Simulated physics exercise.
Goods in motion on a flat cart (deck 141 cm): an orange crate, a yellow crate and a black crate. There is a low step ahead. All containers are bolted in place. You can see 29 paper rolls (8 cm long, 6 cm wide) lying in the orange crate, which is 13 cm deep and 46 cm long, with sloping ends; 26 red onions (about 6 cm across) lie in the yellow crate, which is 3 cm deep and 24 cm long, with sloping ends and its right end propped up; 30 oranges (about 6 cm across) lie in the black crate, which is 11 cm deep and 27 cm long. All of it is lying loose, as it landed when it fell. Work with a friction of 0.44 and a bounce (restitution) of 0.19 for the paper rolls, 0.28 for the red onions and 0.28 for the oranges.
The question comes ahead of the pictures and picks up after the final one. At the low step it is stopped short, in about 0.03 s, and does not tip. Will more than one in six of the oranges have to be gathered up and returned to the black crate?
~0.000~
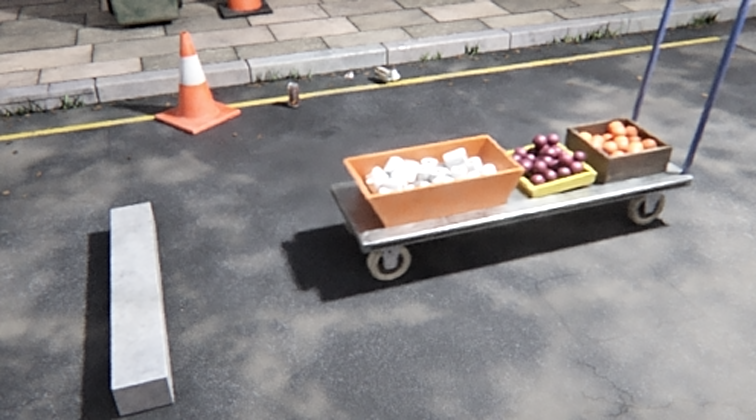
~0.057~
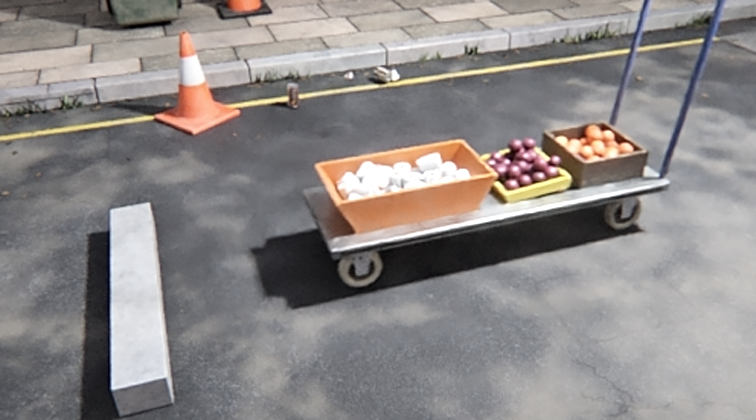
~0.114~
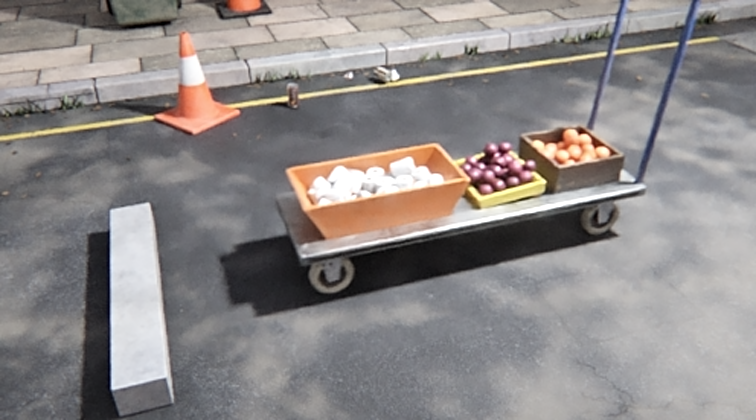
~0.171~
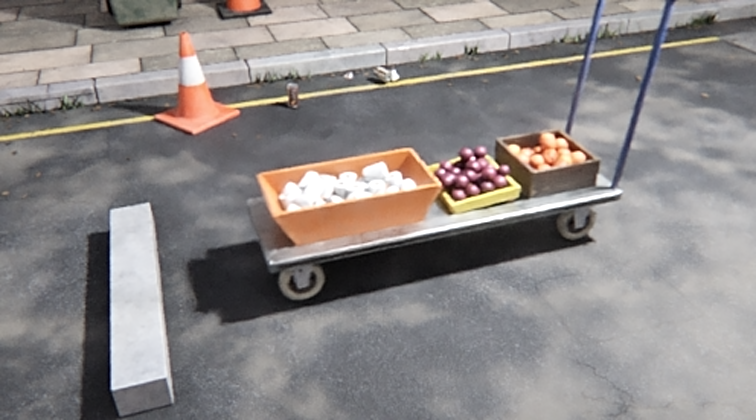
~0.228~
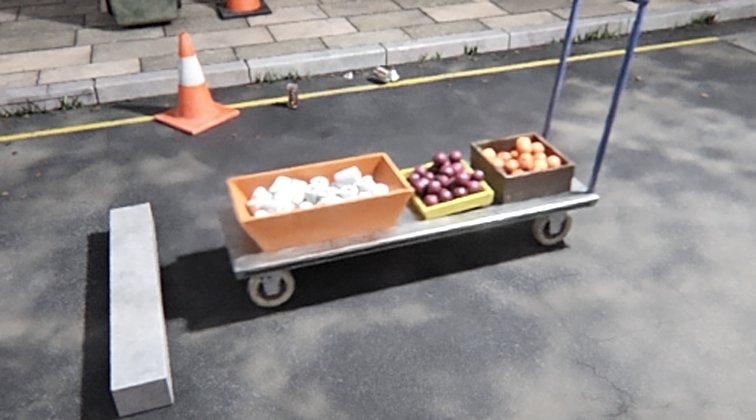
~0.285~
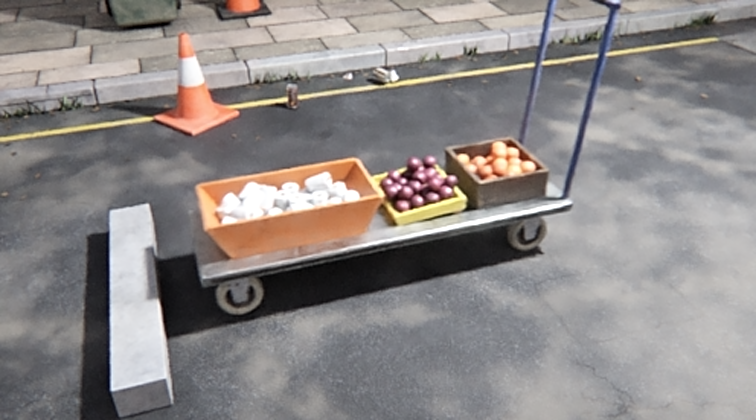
No.
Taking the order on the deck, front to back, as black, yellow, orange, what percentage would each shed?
Orange crate 0 %, yellow crate 30 %, black crate 0 %.
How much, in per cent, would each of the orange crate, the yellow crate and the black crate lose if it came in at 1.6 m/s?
Orange crate 0 %, yellow crate 20 %, black crate 0 %.
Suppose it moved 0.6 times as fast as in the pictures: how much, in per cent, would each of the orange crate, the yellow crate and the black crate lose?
Orange crate 0, yellow crate 20, black crate 0 per cent.
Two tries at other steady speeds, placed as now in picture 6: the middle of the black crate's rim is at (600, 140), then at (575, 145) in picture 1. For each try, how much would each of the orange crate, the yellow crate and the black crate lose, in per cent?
Try by try, the orange crate would lose 0 then 0 per cent, the yellow crate 30 then 20 per cent, and the black crate 0 then 0 per cent.
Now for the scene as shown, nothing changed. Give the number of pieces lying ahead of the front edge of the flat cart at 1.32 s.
Approx. 1 pieces ahead of the front edge.
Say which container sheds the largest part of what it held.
That would be the yellow crate.
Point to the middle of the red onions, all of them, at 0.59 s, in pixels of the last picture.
I'd put the middle close to (359, 199).
After 0.37 s, impact.
After 0.47 s, orange crate 29 in, 0 out, yellow crate 24 in, 2 out and black crate 30 in, 0 out.
After 0.59 s, orange crate 29 in, 0 out, yellow crate 21 in, 5 out and black crate 30 in, 0 out.
After 0.82 s, orange crate 28 in, 1 out, yellow crate 19 in, 7 out and black crate 30 in, 0 out.
When it is over (at 1.32 s), orange crate 28 in, 1 out, yellow crate 18 in, 8 out and black crate 30 in, 0 out. Asked share, 0 of 30, 0 per cent.
